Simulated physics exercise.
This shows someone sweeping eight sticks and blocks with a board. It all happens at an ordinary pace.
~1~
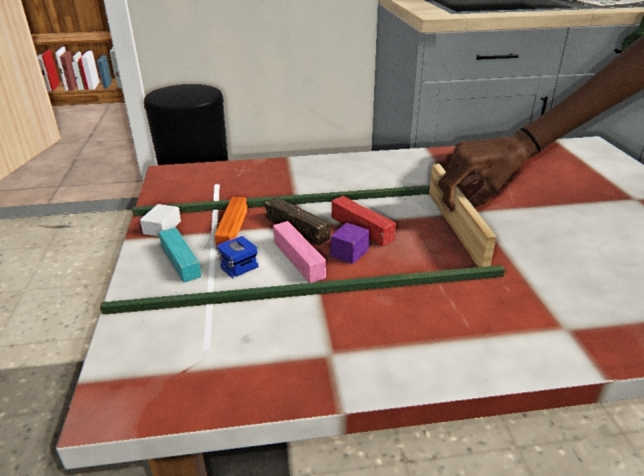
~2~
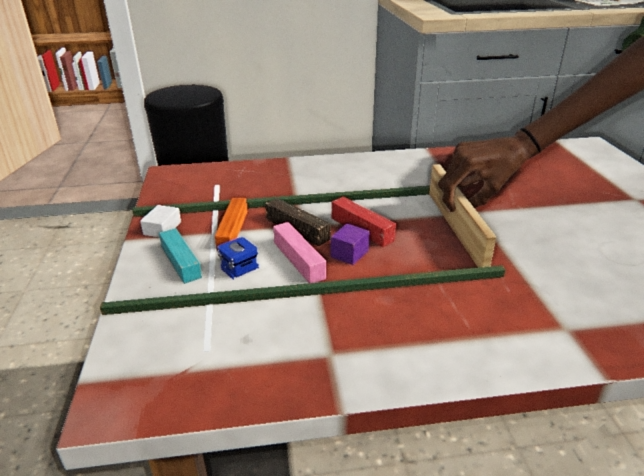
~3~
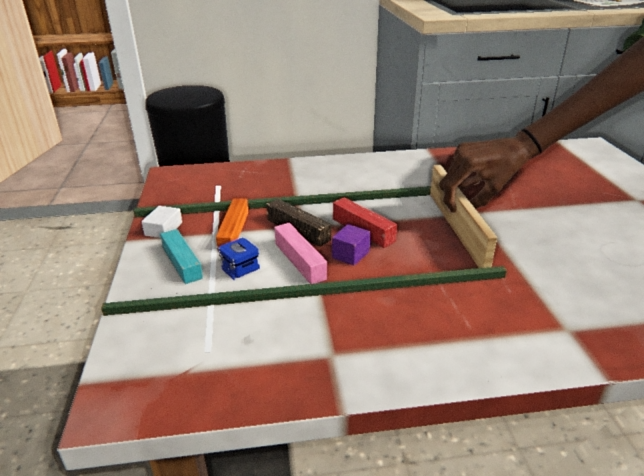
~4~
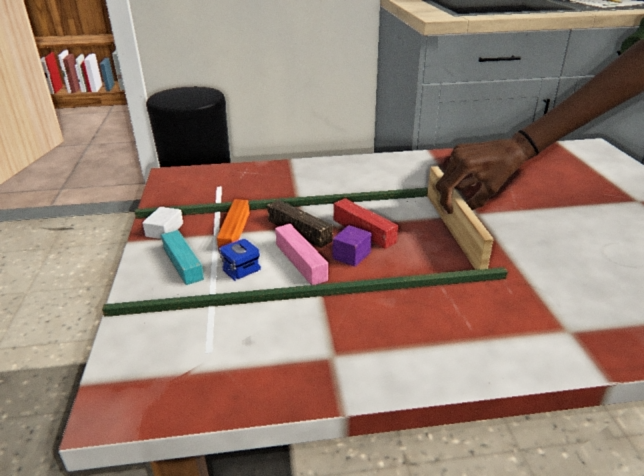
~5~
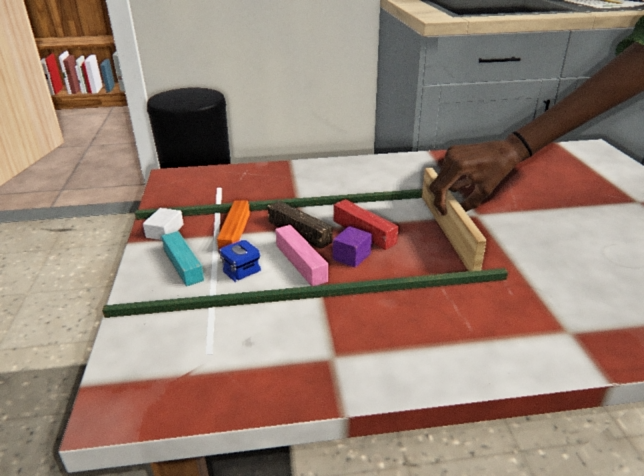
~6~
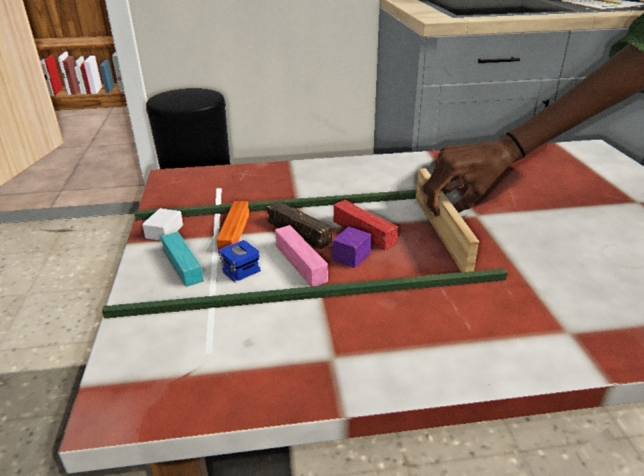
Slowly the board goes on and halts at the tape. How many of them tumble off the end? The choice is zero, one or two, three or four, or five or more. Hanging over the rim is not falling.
As it turns out, the number that fall off is zero.
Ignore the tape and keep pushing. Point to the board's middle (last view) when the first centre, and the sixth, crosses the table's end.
At (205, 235) for the first, at (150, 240) for the sixth.
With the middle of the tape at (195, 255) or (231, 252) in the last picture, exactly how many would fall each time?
The counts: 1 and 0.
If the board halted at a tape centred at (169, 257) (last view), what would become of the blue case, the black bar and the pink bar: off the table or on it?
The blue case comes down, the black bar stays on, the pink bar survives.
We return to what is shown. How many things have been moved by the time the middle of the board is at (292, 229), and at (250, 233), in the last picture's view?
First 5, then 7.
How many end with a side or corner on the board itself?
In contact: 2.
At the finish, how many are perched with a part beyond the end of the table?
That would be 1.
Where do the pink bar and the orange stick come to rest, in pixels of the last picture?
The pink bar stops around (170, 271); the orange stick around (168, 230).
A little later, none off yet; white block at rest near (163, 225); turquoise bar at rest near (182, 258); orange stick at rest near (234, 227).
Next, none off yet; white block at rest near (163, 225); turquoise bar at rest near (182, 258); orange stick at rest near (231, 227).
When it is over, the number that fall off is zero.
